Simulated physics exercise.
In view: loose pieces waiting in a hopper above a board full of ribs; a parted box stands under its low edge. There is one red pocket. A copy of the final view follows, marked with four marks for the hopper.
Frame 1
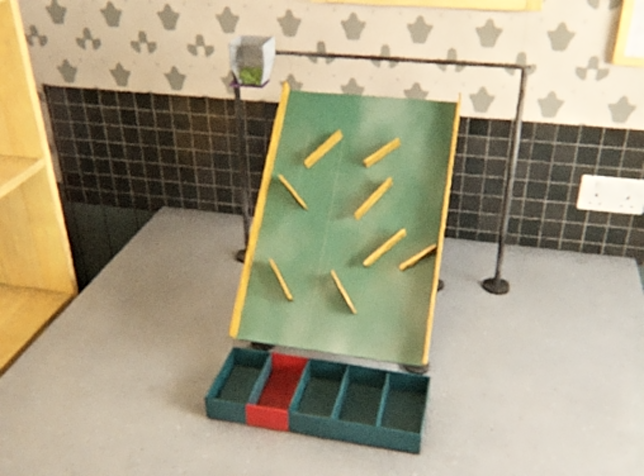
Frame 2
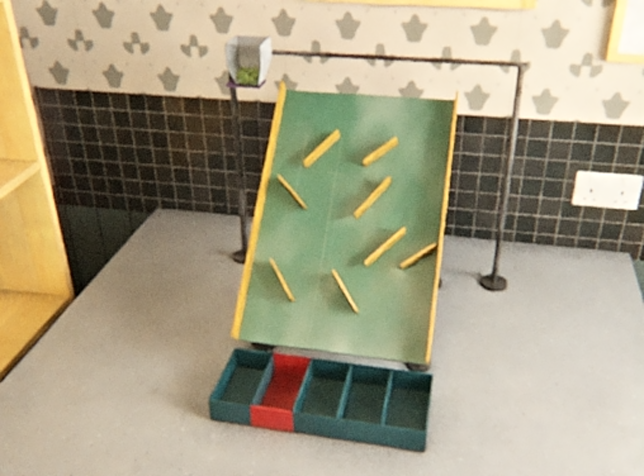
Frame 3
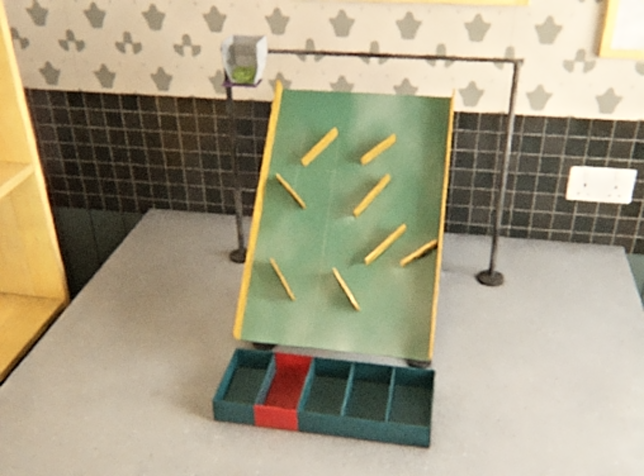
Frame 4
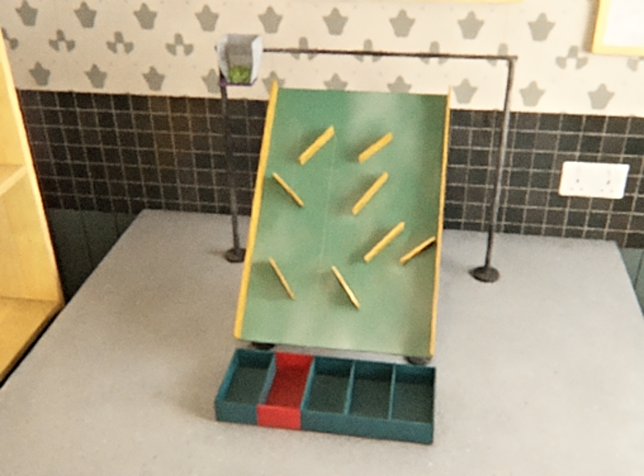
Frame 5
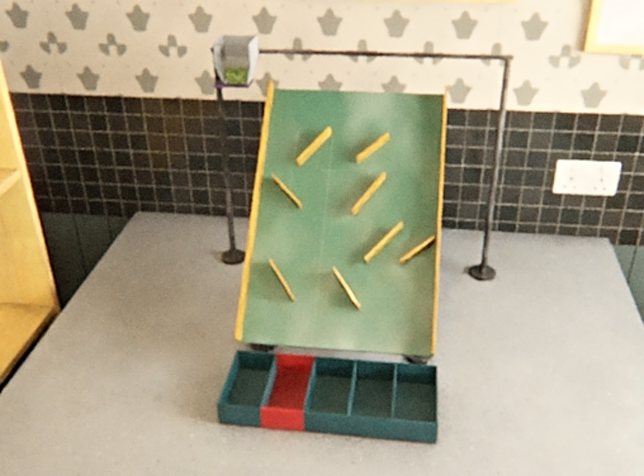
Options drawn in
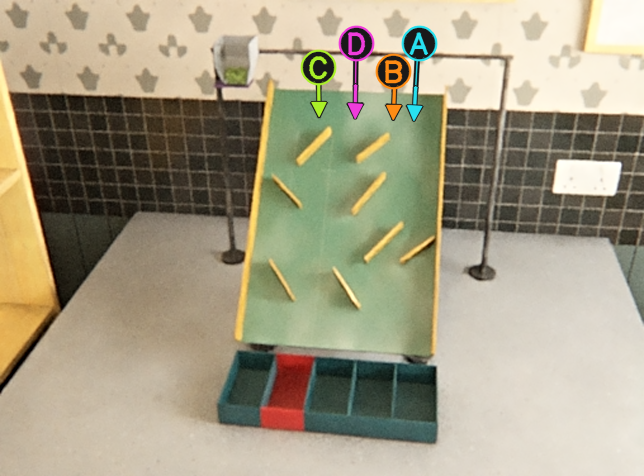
At first, a small hopper holding green pieces sits above the upper left of a sloped green board with yellow ribs, and a box with one red pocket stands below. The view then drifts slightly around the setup, while the pieces stay in the hopper and the pockets remain empty.
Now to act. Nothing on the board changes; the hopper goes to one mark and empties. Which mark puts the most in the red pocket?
Mark D.
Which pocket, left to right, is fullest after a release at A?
The fourth.
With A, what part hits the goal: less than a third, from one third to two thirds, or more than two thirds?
It is less than a third.
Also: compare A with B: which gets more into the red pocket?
Here it is mark B.
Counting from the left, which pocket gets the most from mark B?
The fourth from the left.
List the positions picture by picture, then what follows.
In the first frame, hopper at (254, 73), dried peas, door shut.
In the second frame, ribs (304, 162) to (338, 130), (363, 161) to (397, 137), (278, 175) to (304, 205).
In the third frame, ribs (355, 212) to (388, 174), (366, 260) to (404, 225), (402, 262) to (436, 240).
In the fourth frame, ribs (270, 258) to (292, 296), (333, 267) to (358, 306).
In the fifth frame, red pocket at (282, 418), number 2 of 5 from the left.
On the marked copy, mark A meets the board at (414, 115); mark B meets the board at (393, 114); mark C meets the board at (319, 111); mark D meets the board at (355, 113).
If A is chosen, a small part in the red pocket, nearly all in other pockets, a stray few held on the board.
If B is chosen, about a quarter in the red pocket, most in other pockets.
If C is chosen, a small part in the red pocket, most in other pockets, a stray few outside the box.
If D is chosen, about half in the red pocket, about half in other pockets, a stray few outside the box.
